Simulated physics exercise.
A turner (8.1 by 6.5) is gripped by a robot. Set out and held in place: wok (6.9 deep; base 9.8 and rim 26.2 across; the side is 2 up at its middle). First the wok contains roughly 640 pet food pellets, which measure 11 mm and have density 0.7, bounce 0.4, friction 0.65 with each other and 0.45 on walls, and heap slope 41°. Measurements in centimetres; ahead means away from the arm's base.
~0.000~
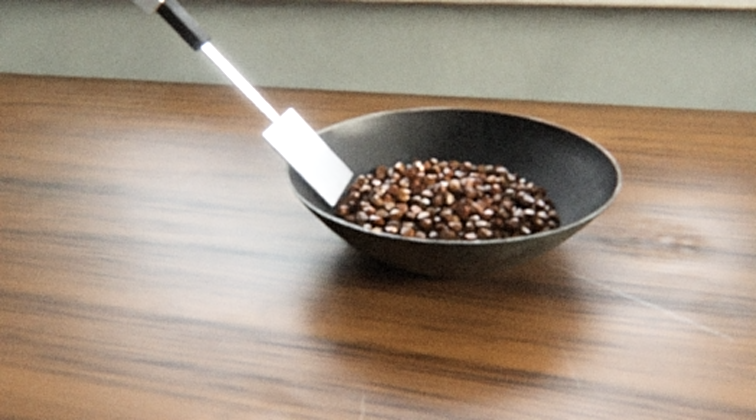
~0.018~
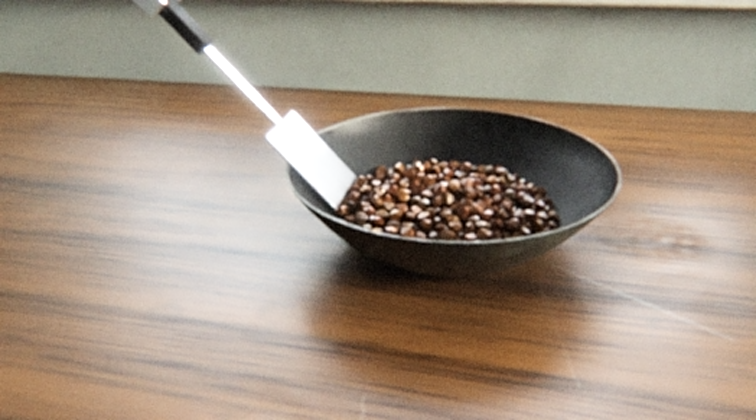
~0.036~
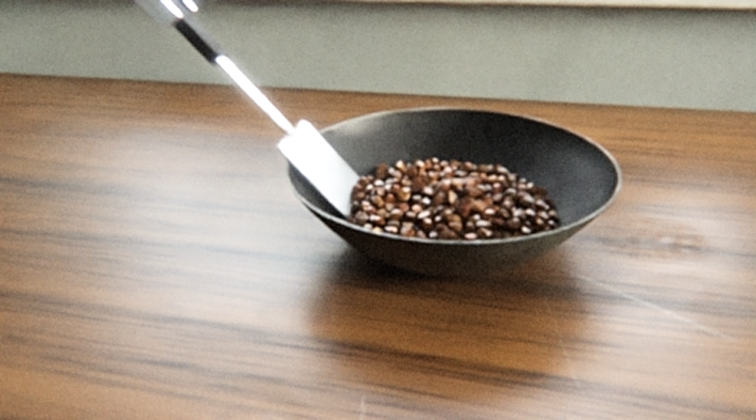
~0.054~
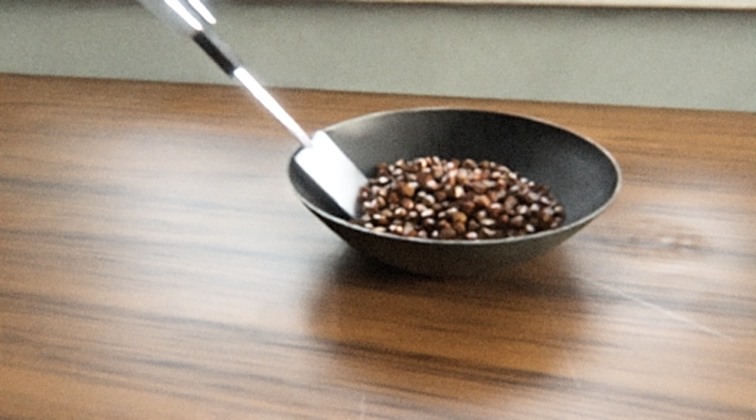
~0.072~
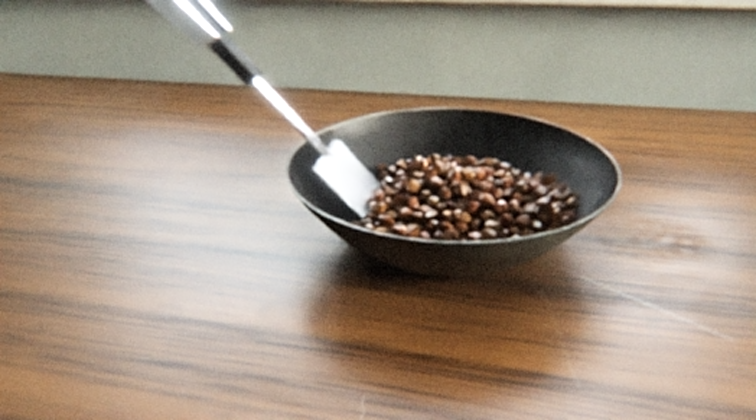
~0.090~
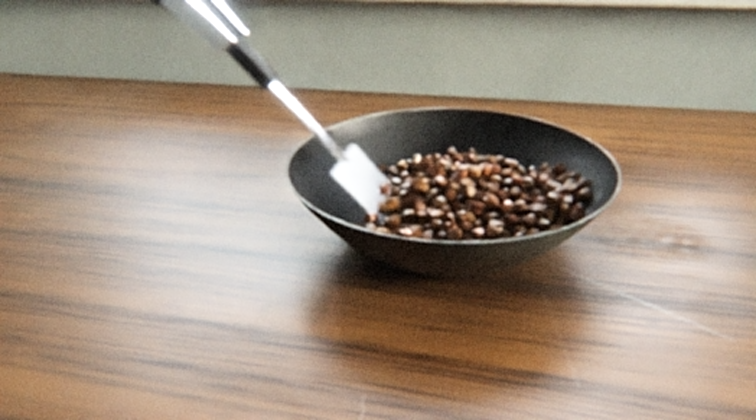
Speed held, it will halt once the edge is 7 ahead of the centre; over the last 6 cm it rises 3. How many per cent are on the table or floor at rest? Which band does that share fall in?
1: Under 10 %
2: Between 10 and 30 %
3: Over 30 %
2.
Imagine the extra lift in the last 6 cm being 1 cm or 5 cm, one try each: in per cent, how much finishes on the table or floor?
Roughly 20 % and then 20 %.
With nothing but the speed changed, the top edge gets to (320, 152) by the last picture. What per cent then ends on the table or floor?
Share: Roughly 10 %.
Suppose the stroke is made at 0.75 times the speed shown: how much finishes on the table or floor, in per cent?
About 15 per cent.
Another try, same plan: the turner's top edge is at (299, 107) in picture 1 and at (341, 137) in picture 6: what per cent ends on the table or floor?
Some 10 percent ends up on the table or floor.
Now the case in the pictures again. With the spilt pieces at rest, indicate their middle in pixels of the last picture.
Centre of the spill: Approx. (704, 264).
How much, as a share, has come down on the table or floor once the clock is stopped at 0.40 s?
My estimate is roughly 10 %.
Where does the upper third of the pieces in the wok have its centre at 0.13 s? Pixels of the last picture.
I'd point to about (518, 193).
After 0.13 s, sloping 47°, highest piece 7 above the table; 642 in the wok.
After 0.18 s, sloping 47°, highest piece 8 above the table; 642 in the wok.
After 0.40 s, sloping 47°, highest piece 17 above the table; 516 in the wok, 73 on the table or floor, 53 on the blade or in flight.
After 1.45 s, sloping 47°, highest piece 8 above the table; 514 in the wok, 128 on the table or floor.
In the end, 514 in the wok, 128 on the table or floor. That is 20 % on the table or floor.
